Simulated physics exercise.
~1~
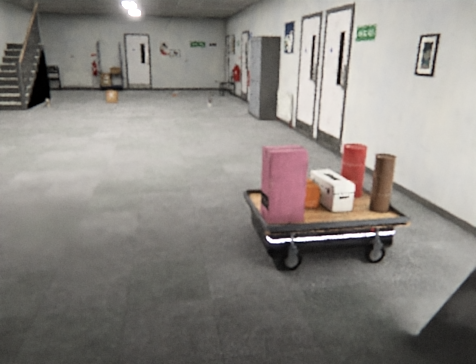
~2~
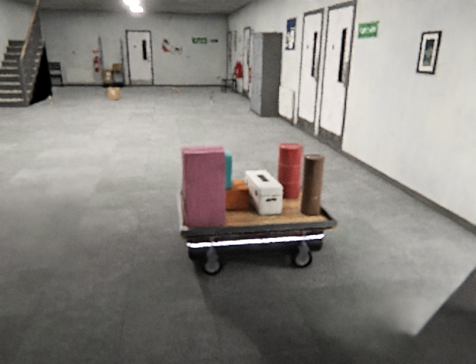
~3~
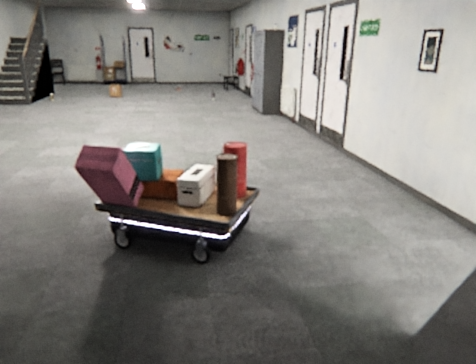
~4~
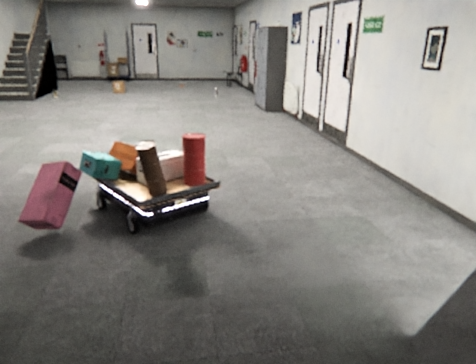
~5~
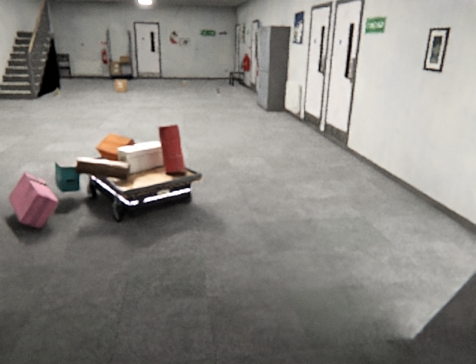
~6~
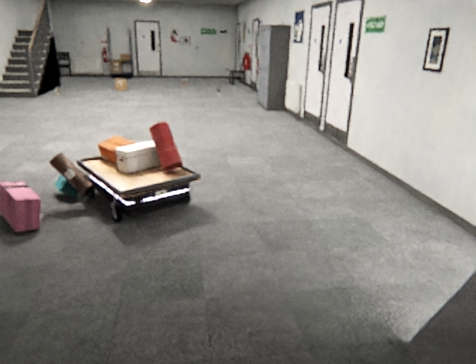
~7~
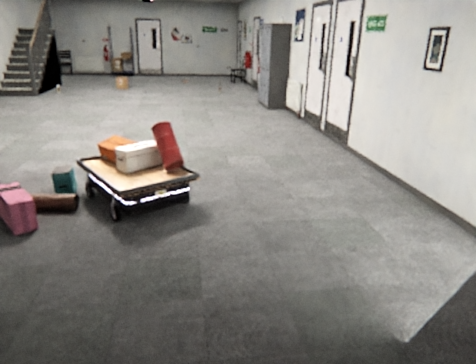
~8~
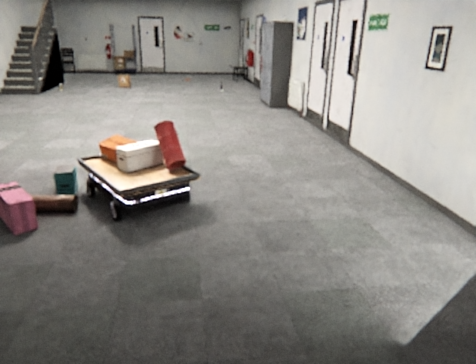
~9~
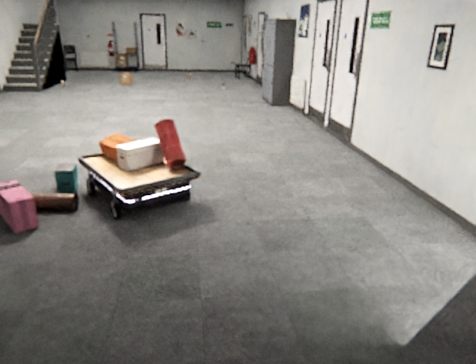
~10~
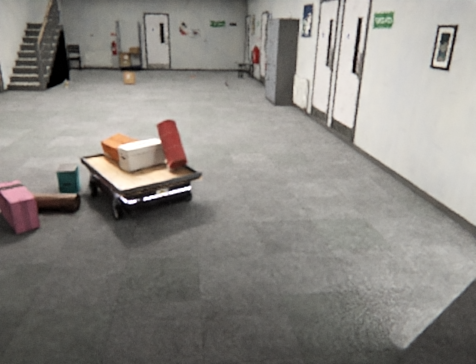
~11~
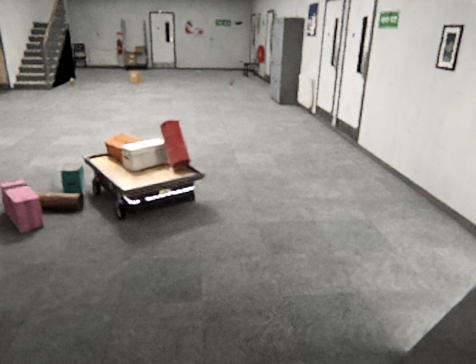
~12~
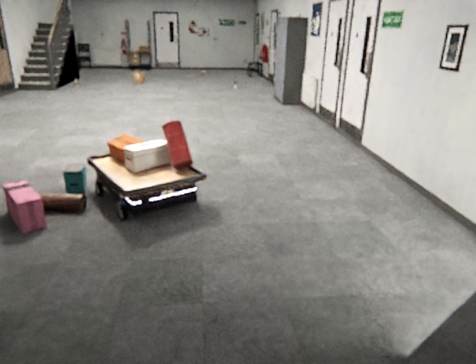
Low cart turning and stopping in a grey hallway, spilling pink, turquoise and brown containers while a red canister tips over aboard.
